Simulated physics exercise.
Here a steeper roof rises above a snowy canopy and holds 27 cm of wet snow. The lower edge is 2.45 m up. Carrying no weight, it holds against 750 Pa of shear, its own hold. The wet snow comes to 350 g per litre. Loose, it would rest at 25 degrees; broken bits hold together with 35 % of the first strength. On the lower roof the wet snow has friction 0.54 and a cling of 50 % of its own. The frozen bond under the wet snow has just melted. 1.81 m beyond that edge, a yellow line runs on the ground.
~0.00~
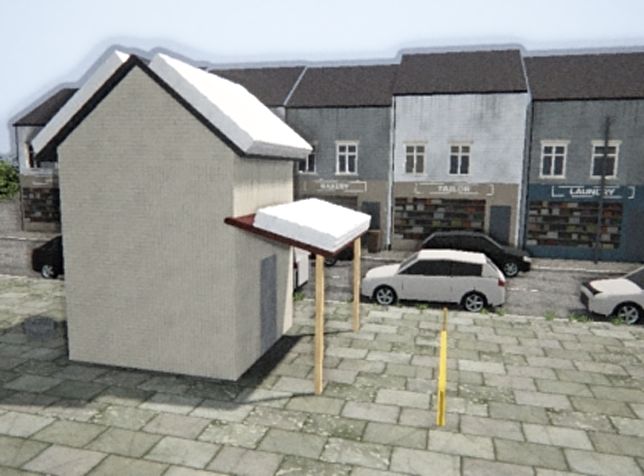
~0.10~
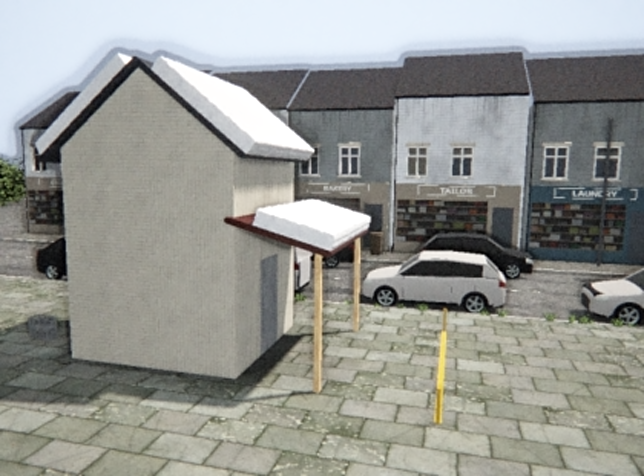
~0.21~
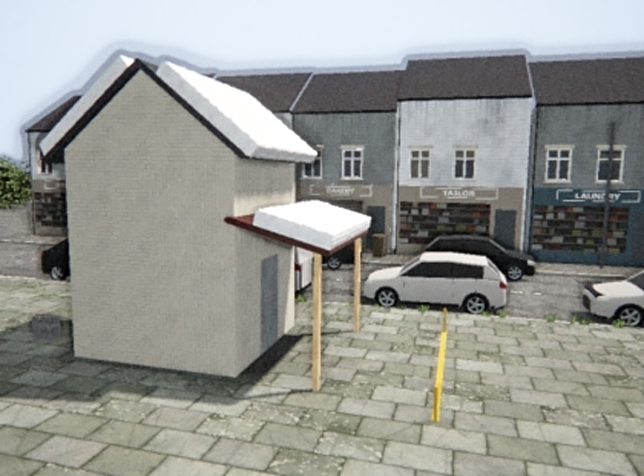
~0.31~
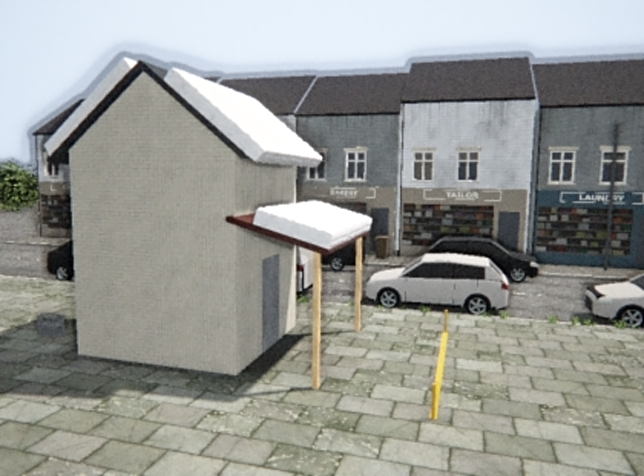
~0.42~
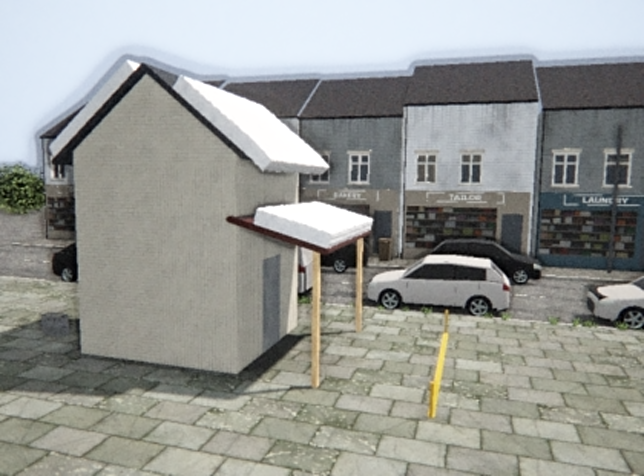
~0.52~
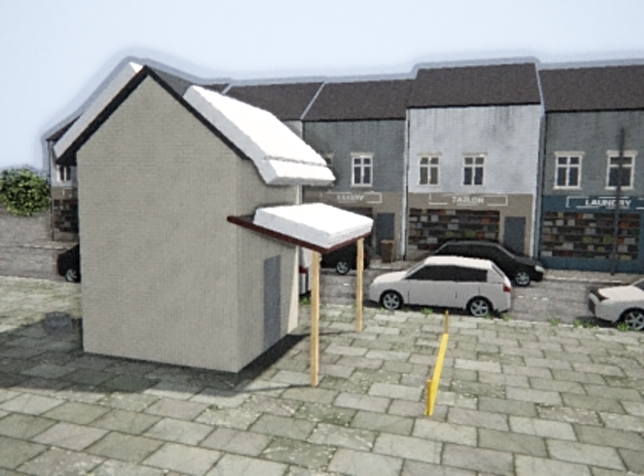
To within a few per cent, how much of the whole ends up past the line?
I would say 33 per cent of it.
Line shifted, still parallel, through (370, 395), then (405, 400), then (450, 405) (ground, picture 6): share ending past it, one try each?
Respectively 60, 45 and 25 percent would end past it.
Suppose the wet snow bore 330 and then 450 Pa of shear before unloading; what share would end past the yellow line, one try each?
Expect about 40 in a hundred, then about 40 in a hundred.
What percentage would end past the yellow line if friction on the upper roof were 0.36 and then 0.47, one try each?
20 %, then 12 %.
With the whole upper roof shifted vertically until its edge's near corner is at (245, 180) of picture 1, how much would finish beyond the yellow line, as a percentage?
12 per cent or so.
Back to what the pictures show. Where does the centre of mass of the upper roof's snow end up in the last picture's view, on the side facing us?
You'll find it around (432, 376).
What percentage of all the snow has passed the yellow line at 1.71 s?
I'd put it at close to 10 in a hundred.
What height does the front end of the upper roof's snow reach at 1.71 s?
Somewhere around 0.0 metres, I'd say.
By 1.07 s, none is below the lower edge and 0 % is past the line.
By 1.71 s, 57 % is below the lower edge and 11 % is past the line.
By 2.36 s, 69 % is below the lower edge and 33 % is past the line.
By 3.00 s, 69 % is below the lower edge and 33 % is past the line.
By 3.10 s, at the end, 69 % is below the lower edge and 33 % is past the line.
